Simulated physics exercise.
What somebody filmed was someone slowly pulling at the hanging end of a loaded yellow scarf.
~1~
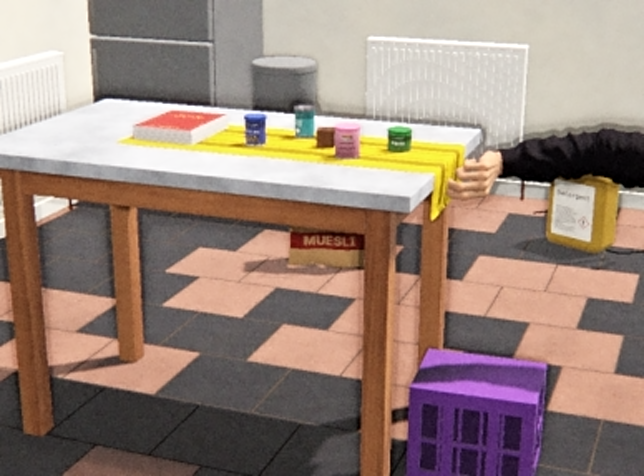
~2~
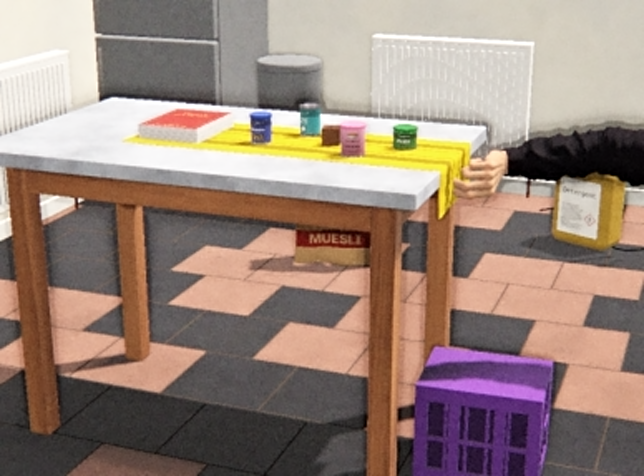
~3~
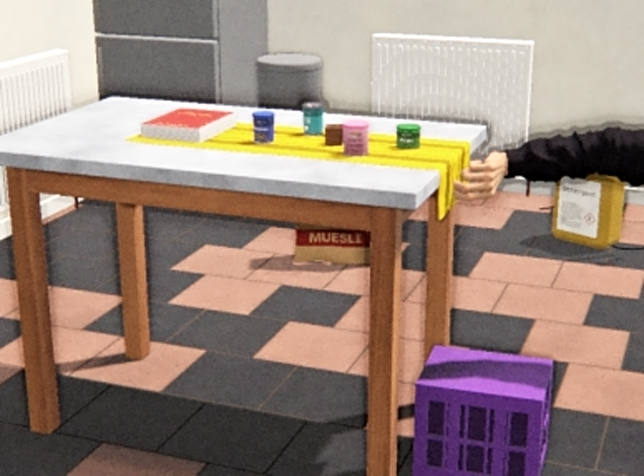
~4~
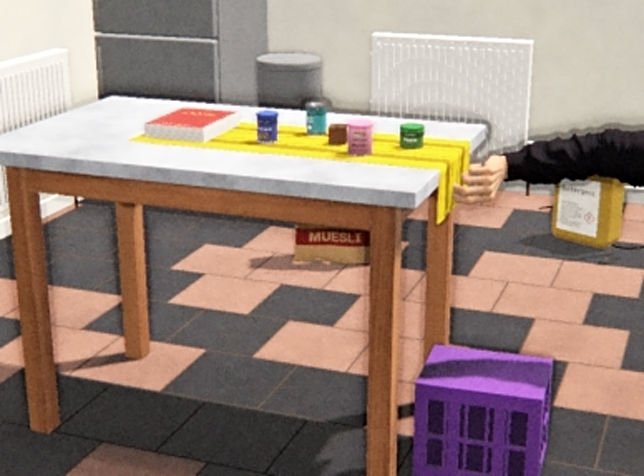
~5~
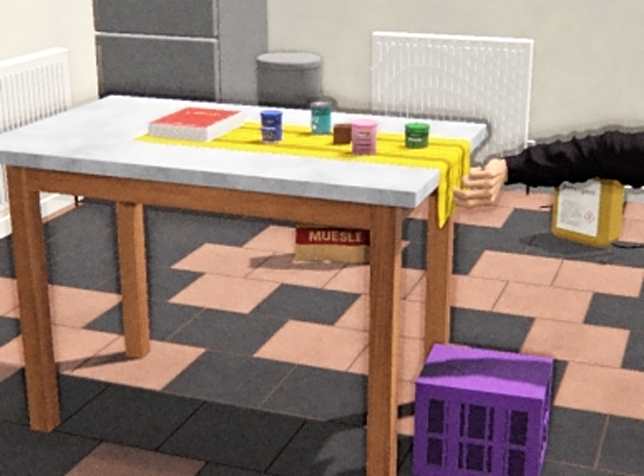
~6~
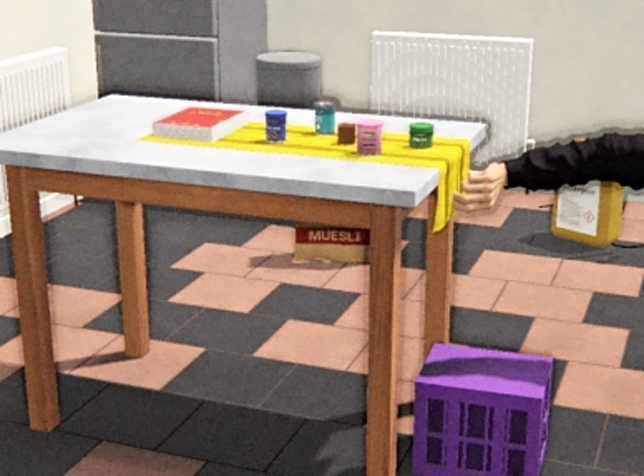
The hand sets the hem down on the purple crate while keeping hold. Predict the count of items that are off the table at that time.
Going over the edge will be four of them.
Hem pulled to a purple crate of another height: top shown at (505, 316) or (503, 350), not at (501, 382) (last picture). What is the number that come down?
If so, 2 and 3.
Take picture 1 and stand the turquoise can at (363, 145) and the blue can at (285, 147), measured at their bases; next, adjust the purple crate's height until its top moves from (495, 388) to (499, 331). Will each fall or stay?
Note: Turquoise can lost; blue can kept on top.
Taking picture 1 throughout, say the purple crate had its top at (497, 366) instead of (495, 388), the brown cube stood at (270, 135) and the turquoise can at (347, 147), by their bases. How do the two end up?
Brown cube: Safe; turquoise can: Lost.
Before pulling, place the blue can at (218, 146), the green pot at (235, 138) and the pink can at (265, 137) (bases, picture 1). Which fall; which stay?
The blue can ends up on top still, the green pot ends up on top still, the pink can ends up on top still.
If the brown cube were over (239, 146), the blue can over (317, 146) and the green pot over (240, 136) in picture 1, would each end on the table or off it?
In the end the brown cube is still on top, the blue can is no longer on top, and the green pot is still on top.
A little later, hem near (453, 251); all still up.
Next, hem near (453, 320); green pot, pink can and brown cube gone.
Later still, hem on the crate; green pot, pink can, brown cube and turquoise can gone.
When it is over, hem on the crate; green pot, pink can, brown cube and turquoise can gone. Over the edge go four.
